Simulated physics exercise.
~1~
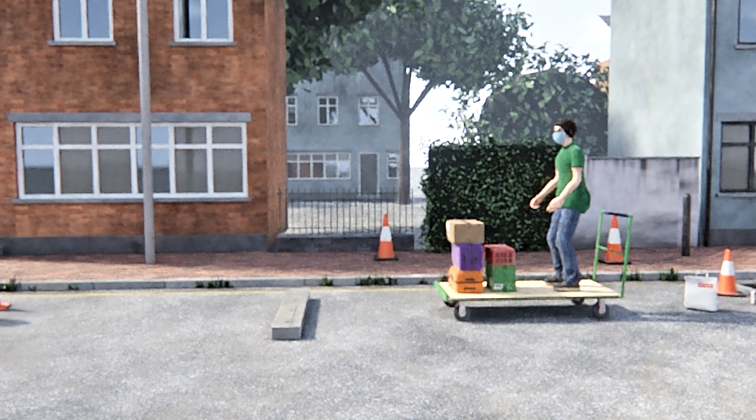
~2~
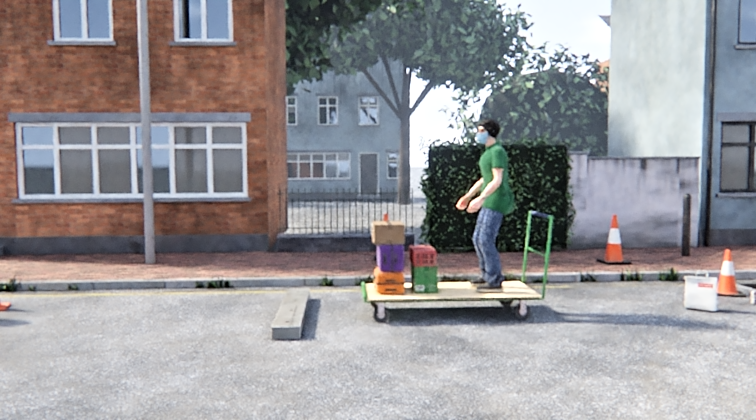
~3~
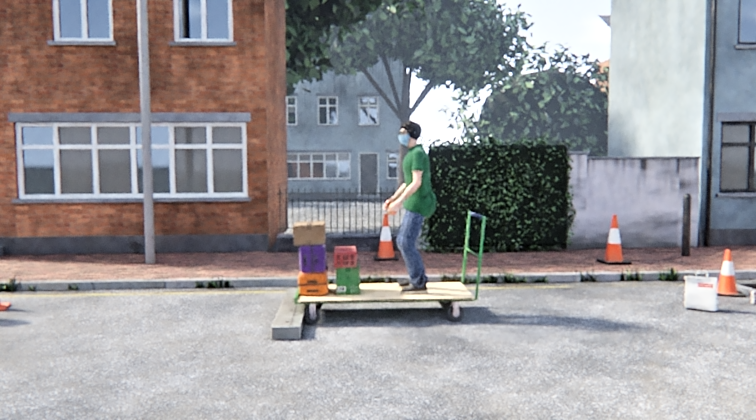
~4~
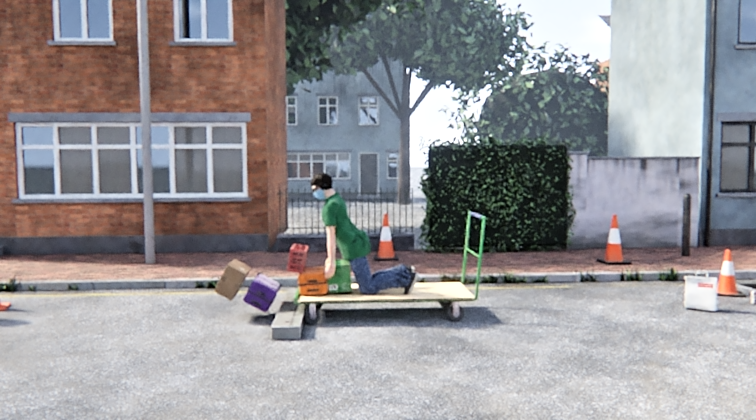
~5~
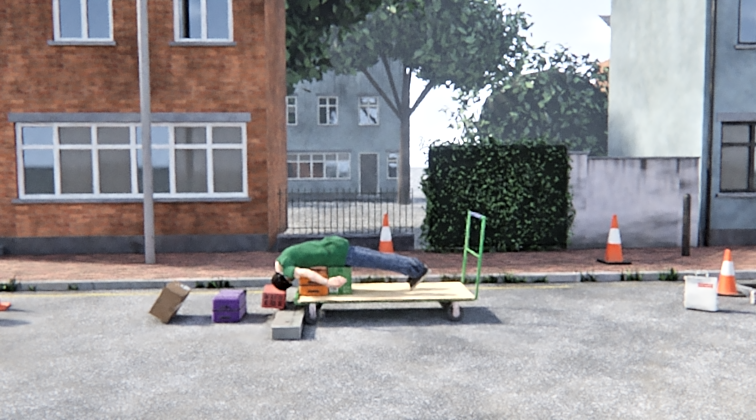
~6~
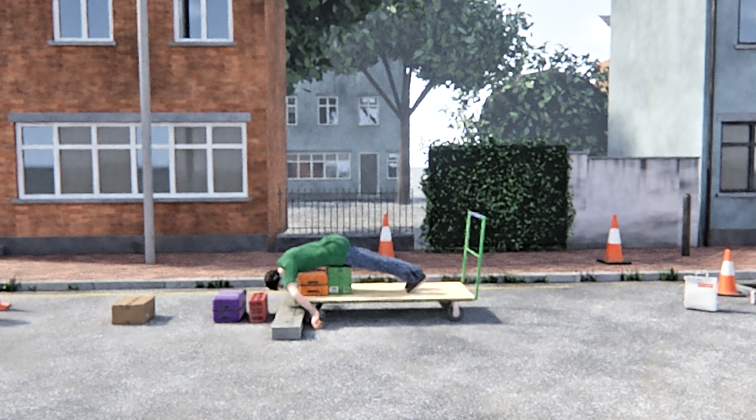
In the video, a masked person in a green shirt rides a cart of stacked boxes left until it stops at a kerb block; the brown, purple and red boxes tumble off ahead, while the rider pitches forward and ends slumped face-down over the orange and green ones.
